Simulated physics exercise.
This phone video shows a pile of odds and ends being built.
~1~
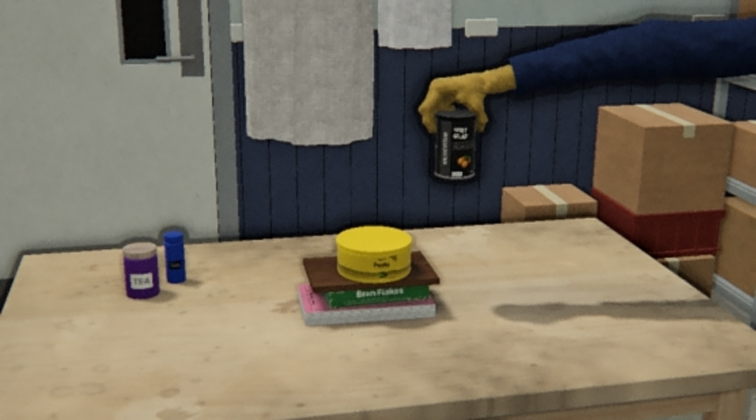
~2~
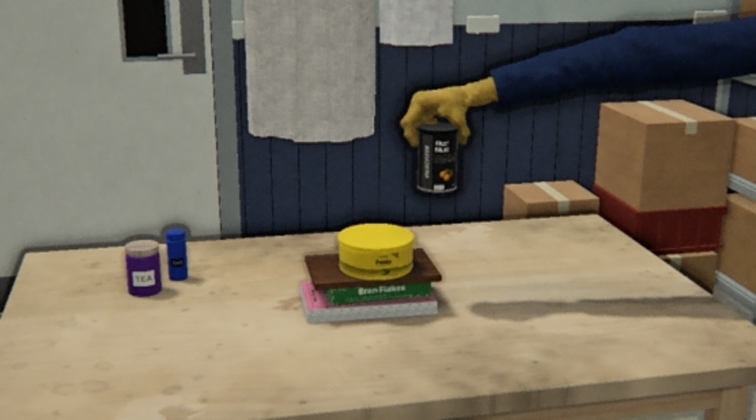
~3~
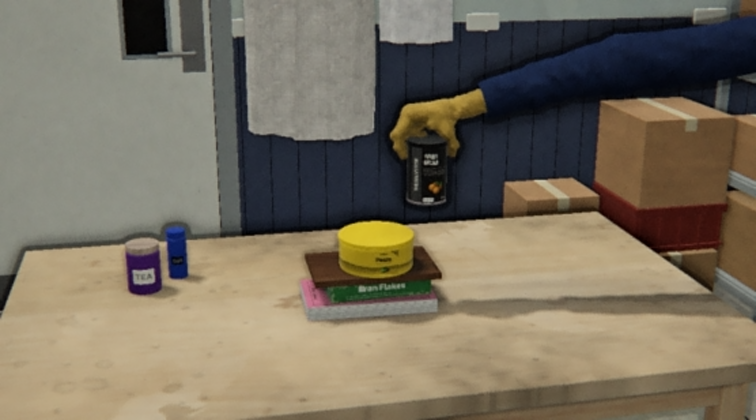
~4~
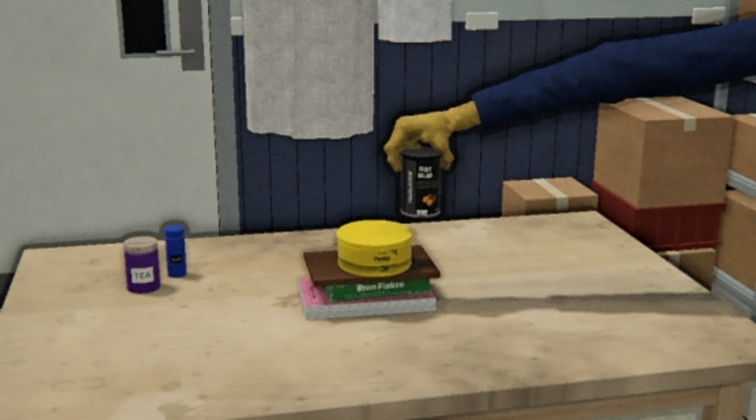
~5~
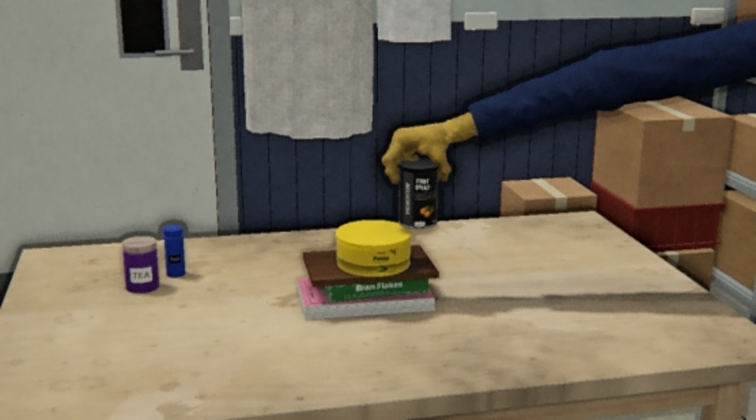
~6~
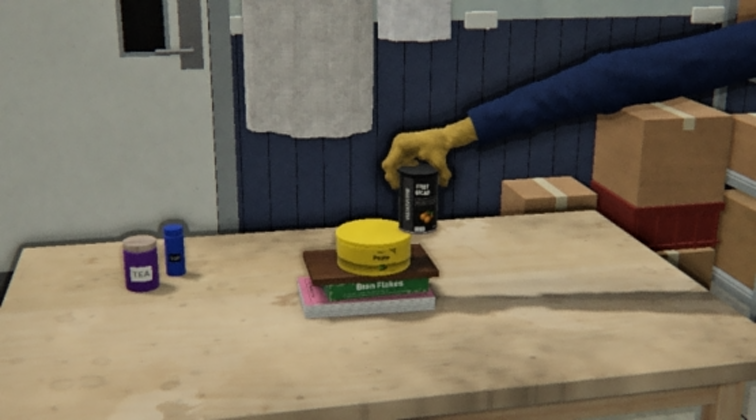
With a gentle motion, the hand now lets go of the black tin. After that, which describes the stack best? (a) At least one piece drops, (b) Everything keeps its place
The answer is a.
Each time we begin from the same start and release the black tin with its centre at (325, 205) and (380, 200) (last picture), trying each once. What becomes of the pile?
Case 1: Collapse. Case 2: Stable.
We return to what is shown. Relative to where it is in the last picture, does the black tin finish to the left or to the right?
Well, it travels over to the right.
Then, 0.40 s past the last view, black tin now fallen.
Then, 0.60 s past the last view, things are still on the move.
Finally, fallen, black tin; the other 6 still in place. Final places as the last picture's camera would see them, black tin near (505, 263). The pile gives way.
